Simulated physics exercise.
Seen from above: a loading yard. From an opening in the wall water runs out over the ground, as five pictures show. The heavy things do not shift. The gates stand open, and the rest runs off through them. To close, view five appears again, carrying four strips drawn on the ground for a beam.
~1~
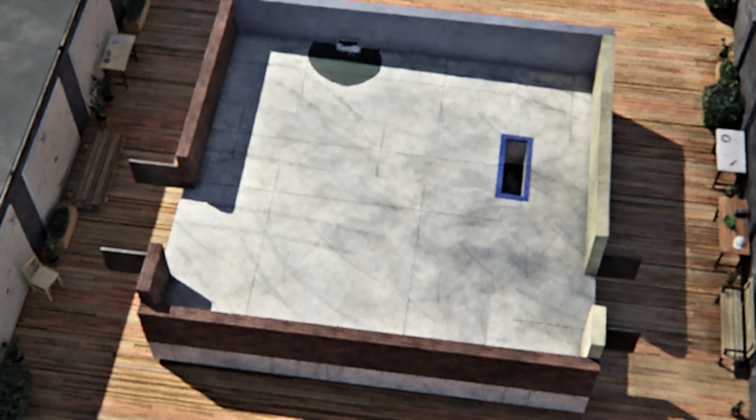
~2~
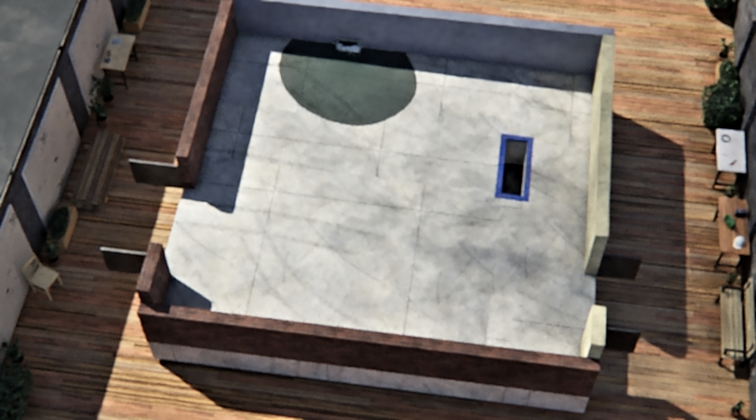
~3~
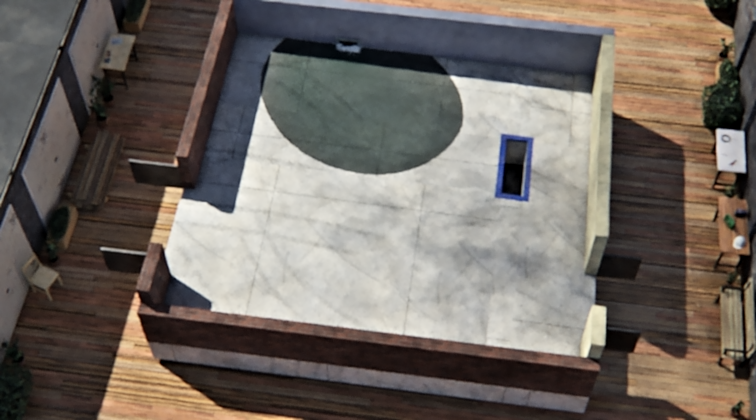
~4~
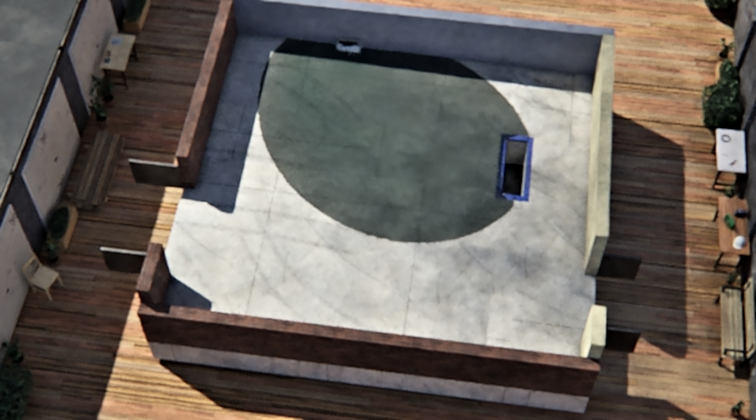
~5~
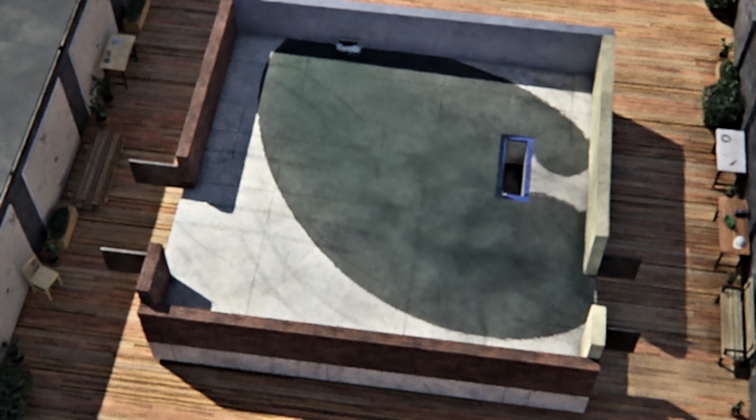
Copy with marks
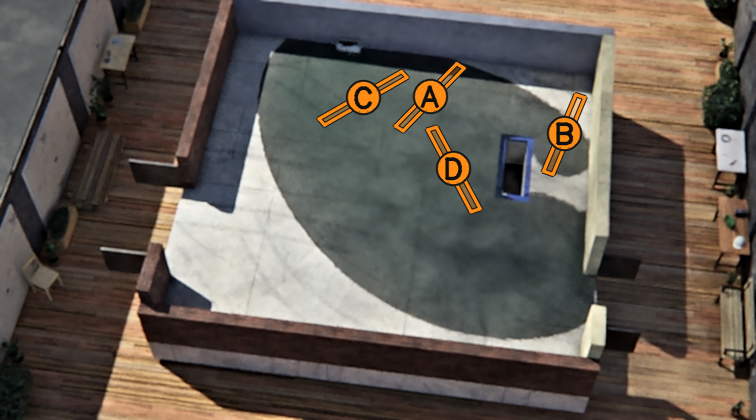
In the video, seen from above, a dark wet patch spreads from an outfall at the back wall of a pale walled yard, widening across the floor, reaching and surrounding a blue-framed drain pit, then extending to the right-hand wall.
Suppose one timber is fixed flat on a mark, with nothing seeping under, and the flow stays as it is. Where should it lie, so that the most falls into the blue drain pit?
Best: B.
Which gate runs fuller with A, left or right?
The right one.
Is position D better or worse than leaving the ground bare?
Worse.
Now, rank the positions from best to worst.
B, D, C, A.
On the marked copy, A from (399, 128) to (460, 65); B from (548, 172) to (580, 96); C from (321, 121) to (404, 74); D from (432, 128) to (475, 210).
For position A, about 5 % of the stream goes into the blue drain pit, about 95 % out by the gates.
For position B, about 28 % of the stream goes into the blue drain pit, about 72 % out by the gates.
For position C, about 9 % of the stream goes into the blue drain pit, about 90 % out by the gates.
For position D, about 14 % of the stream goes into the blue drain pit, about 86 % out by the gates.
